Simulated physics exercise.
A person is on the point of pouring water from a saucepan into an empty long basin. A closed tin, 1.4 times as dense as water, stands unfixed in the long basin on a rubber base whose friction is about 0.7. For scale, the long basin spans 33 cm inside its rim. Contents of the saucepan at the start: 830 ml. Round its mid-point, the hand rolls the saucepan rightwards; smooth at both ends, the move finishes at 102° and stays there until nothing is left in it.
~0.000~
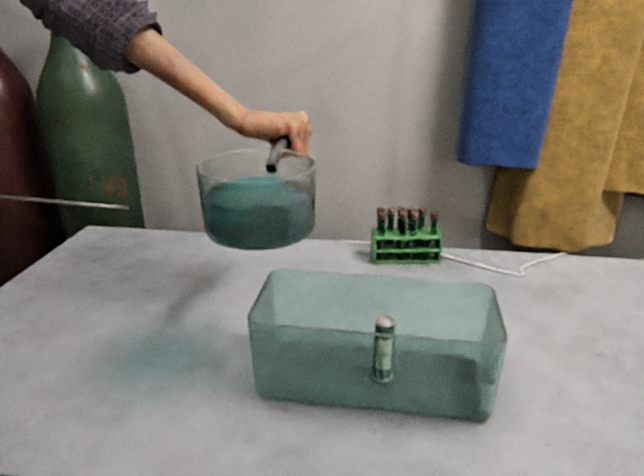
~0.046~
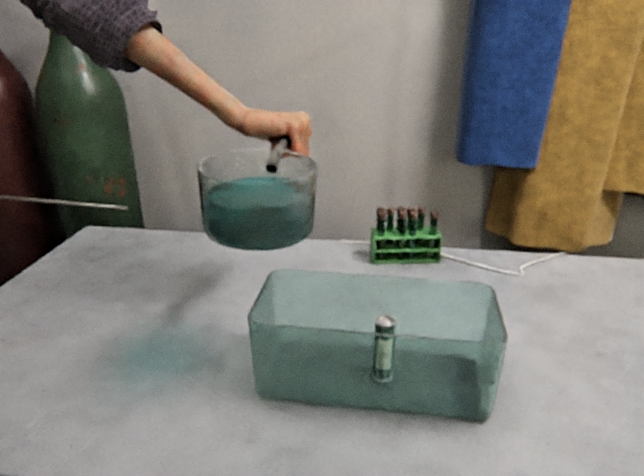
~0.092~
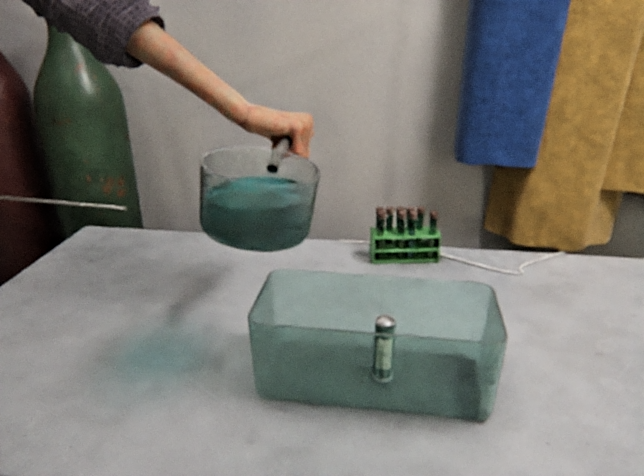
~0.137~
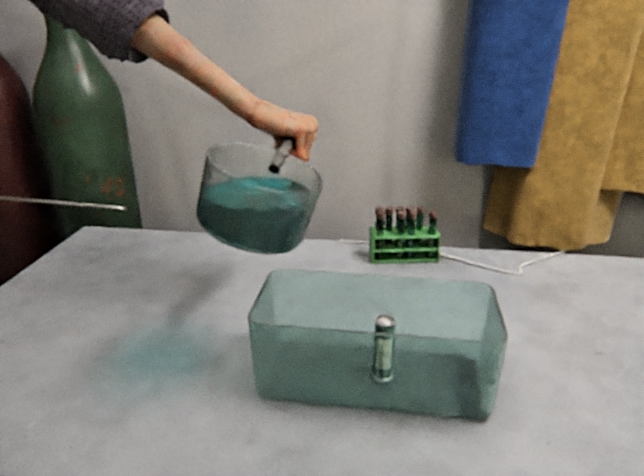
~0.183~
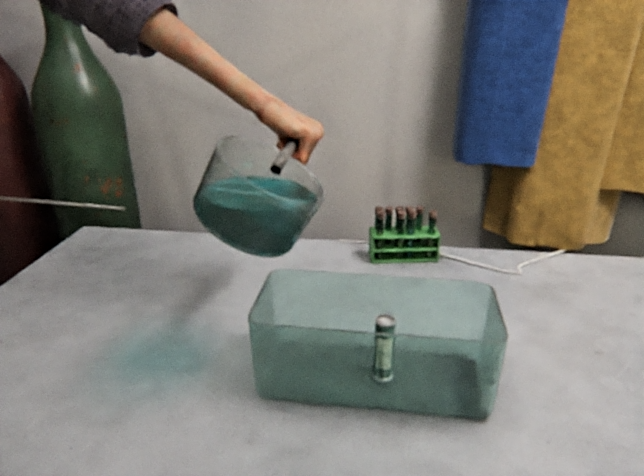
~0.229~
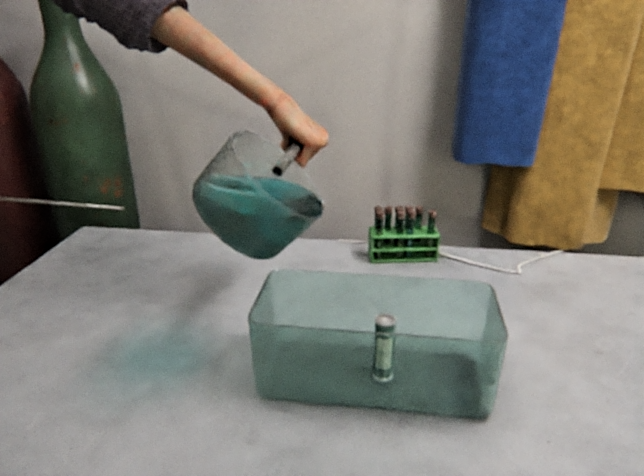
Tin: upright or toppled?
It manages to stay erect.
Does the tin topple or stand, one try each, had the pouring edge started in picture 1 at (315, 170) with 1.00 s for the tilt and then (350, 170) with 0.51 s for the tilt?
In the first try it remains standing; in the second it comes down.
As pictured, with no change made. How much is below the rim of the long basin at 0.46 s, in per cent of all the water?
Near 22 in a hundred.
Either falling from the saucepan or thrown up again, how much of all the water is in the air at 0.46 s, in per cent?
Close to 44 per cent, I'd say.
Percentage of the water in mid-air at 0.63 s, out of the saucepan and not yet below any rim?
Some 9 per cent.
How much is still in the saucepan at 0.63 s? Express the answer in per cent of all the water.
I reckon near 12 per cent still sits there.
After 0.46 s the tilt is 100° and 35 per cent is still to pour; the tin stands where it began.
After 0.63 s the tilt is 102° and 11 per cent is still to pour; the tin stands 1 cm from where it began.
After 0.81 s the tilt is 102° and 3 per cent is still to pour; the tin stands where it began.
After 1.01 s the tilt is 102° and 0 per cent is still to pour; the tin stands where it began.
In the end the tin stands where it began.
